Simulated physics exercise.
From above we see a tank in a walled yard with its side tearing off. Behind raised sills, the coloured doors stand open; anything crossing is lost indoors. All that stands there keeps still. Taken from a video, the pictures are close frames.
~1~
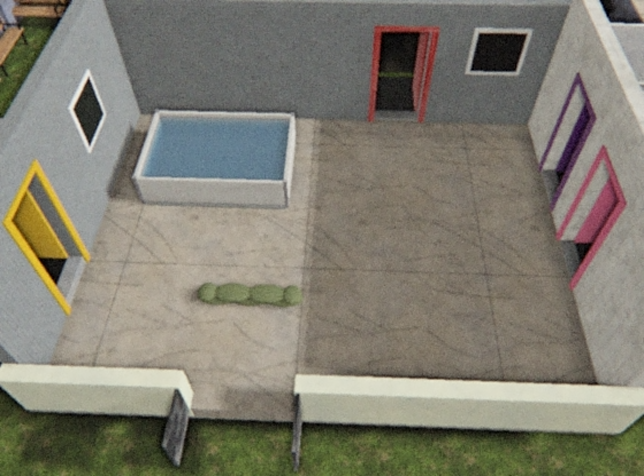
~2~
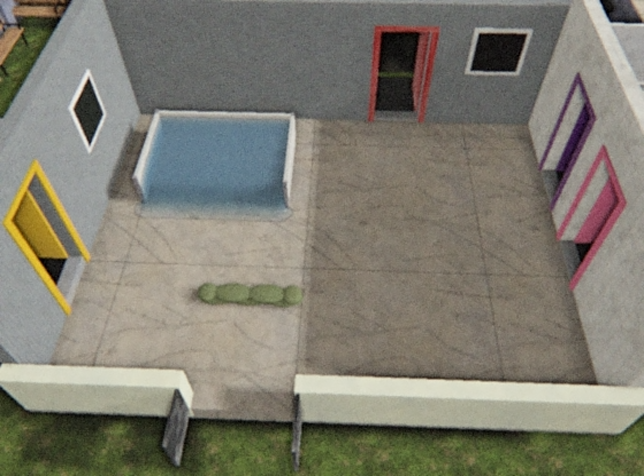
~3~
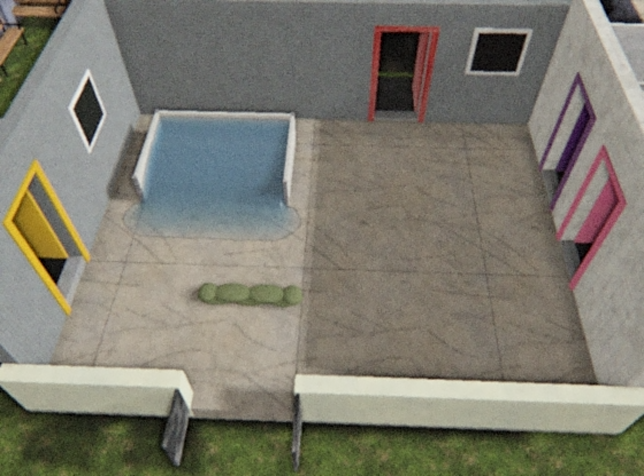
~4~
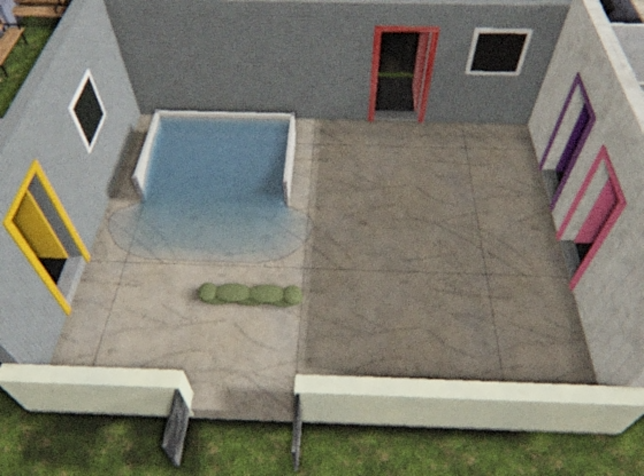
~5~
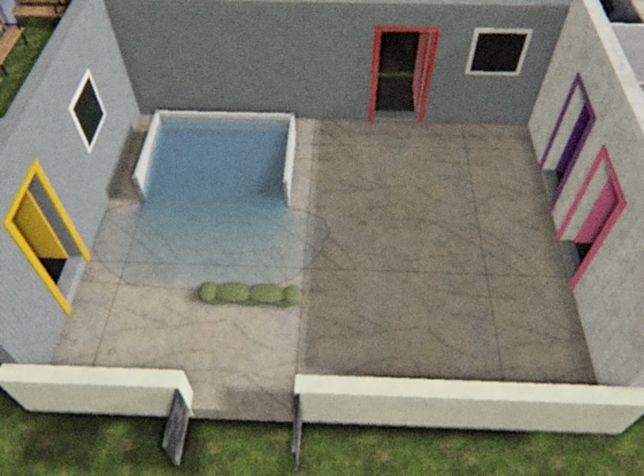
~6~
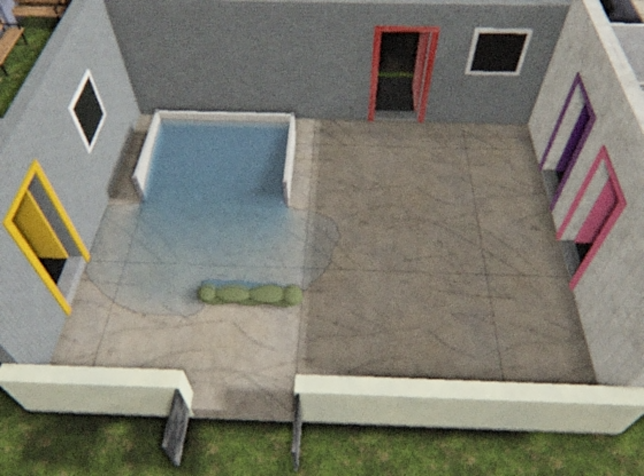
A white-walled tank of blue water stands at the back left of a grey-walled yard, seen from high above by a still camera. A yellow door is on the left, a red one at the back, purple and pink ones on the right, with a low green hedge mid-yard. The tank's front side gives way, and water pours out, spreading thinly across the paving and reaching the hedge.
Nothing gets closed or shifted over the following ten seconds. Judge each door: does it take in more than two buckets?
Result: I expect the purple door to see two buckets at most; I expect the red door to see two buckets at most; I expect the yellow door to see two buckets at most; I expect the pink door to see over two buckets.
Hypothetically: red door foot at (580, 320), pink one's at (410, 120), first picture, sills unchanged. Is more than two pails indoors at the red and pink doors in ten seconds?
My reading: The red door exceeds the limit, the pink door stays within the limit.
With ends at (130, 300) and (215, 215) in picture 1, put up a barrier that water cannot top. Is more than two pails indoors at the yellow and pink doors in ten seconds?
Log - yellow door: Above the line; pink door: Above the line.
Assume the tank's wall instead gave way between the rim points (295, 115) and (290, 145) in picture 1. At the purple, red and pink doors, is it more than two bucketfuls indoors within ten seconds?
Taking them in turn, the purple door overshoots, the red door overshoots, and the pink door overshoots.
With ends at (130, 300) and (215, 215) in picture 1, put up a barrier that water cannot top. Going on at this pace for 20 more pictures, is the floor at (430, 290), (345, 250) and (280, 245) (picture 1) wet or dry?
Results in order: Swamped / swamped / swamped.
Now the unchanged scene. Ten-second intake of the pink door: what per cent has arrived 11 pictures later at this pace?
I make it 0 per cent.
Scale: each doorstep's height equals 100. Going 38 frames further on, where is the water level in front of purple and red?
About 60 and 0 per cent.
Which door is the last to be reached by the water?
It's the red-painted one.
A moment on, water covers 30 % of the floor; the purple door not reached, the red door not reached, the yellow door wet at the sill, nothing in, the pink door not reached.
Next, water covers 40 % of the floor; the purple door not reached, the red door not reached, the yellow door wet at the sill, nothing in, the pink door not reached.
Then, water covers 60 % of the floor; the purple door not reached, the red door not reached, the yellow door under two buckets in, the pink door not reached.
Later, water covers 75 % of the floor; the purple door wet at the sill, nothing in, the red door not reached, the yellow door under two buckets in, the pink door over two buckets in.
In the end, water covers 90 % of the floor; the purple door wet at the sill, nothing in, the red door wet at the sill, nothing in, the yellow door under two buckets in, the pink door far over two buckets in.
